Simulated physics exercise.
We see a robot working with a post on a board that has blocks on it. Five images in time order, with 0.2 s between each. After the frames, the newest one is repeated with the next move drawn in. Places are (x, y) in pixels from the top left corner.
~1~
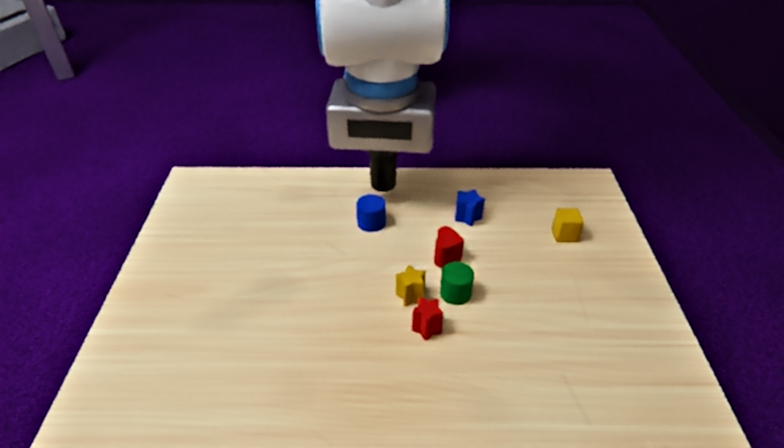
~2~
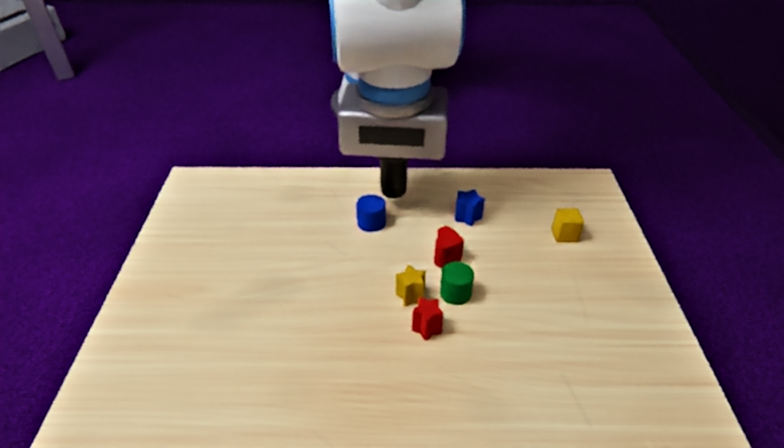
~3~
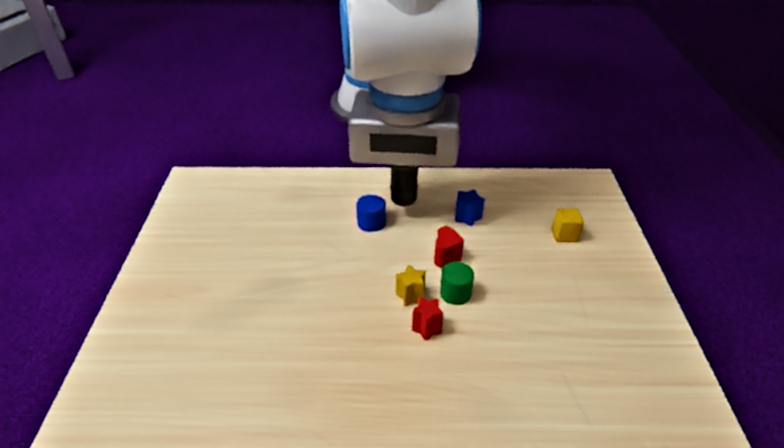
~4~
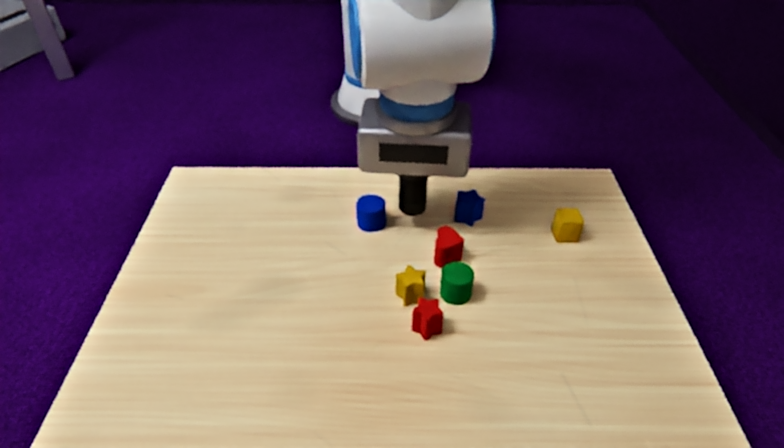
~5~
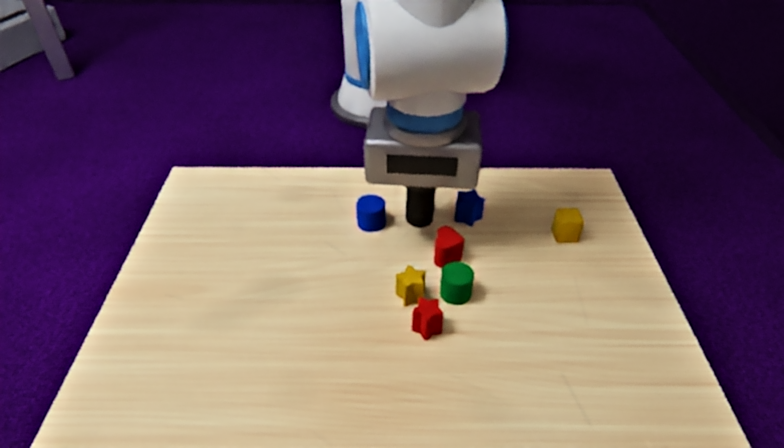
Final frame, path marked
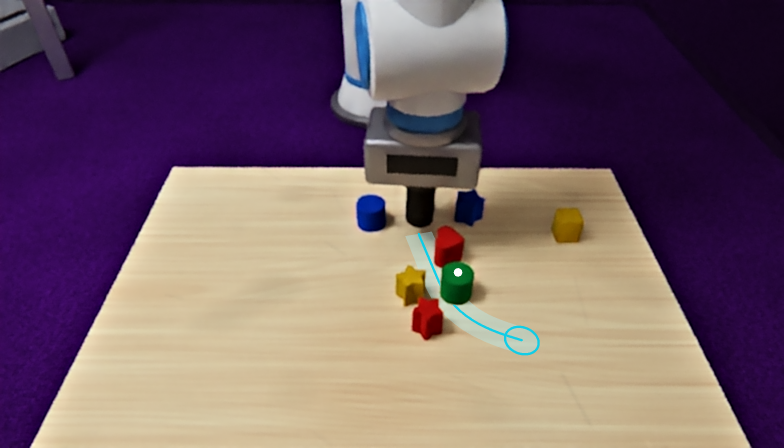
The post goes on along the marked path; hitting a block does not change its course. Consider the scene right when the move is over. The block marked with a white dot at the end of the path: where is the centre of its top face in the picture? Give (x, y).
It should be at about (564, 326).
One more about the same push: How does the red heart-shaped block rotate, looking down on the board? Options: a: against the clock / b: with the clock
(a)
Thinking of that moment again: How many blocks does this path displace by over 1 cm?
It looks like two blocks will be pushed more than about 1 cm.
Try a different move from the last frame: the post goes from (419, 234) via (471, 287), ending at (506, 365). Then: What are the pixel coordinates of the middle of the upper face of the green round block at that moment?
Answer: (462, 310).
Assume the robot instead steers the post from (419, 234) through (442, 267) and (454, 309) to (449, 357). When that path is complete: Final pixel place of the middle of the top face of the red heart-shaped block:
About (476, 255).
Path on the board, from (419, 234) through (435, 272) and (463, 314) to (522, 340); the dot is on the green round block.
The first path, step by step. One third of the way, post at (436, 258); red heart-shaped block at (460, 245), turned 35° anticlockwise.
Two thirds of the way, post at (466, 299); red heart-shaped block at (460, 245), turned 35° anticlockwise; green round block at (499, 305).
At the end, post at (526, 326); yellow star-shaped block in place; red heart-shaped block at (460, 245), turned 35° anticlockwise; green round block at (564, 326).
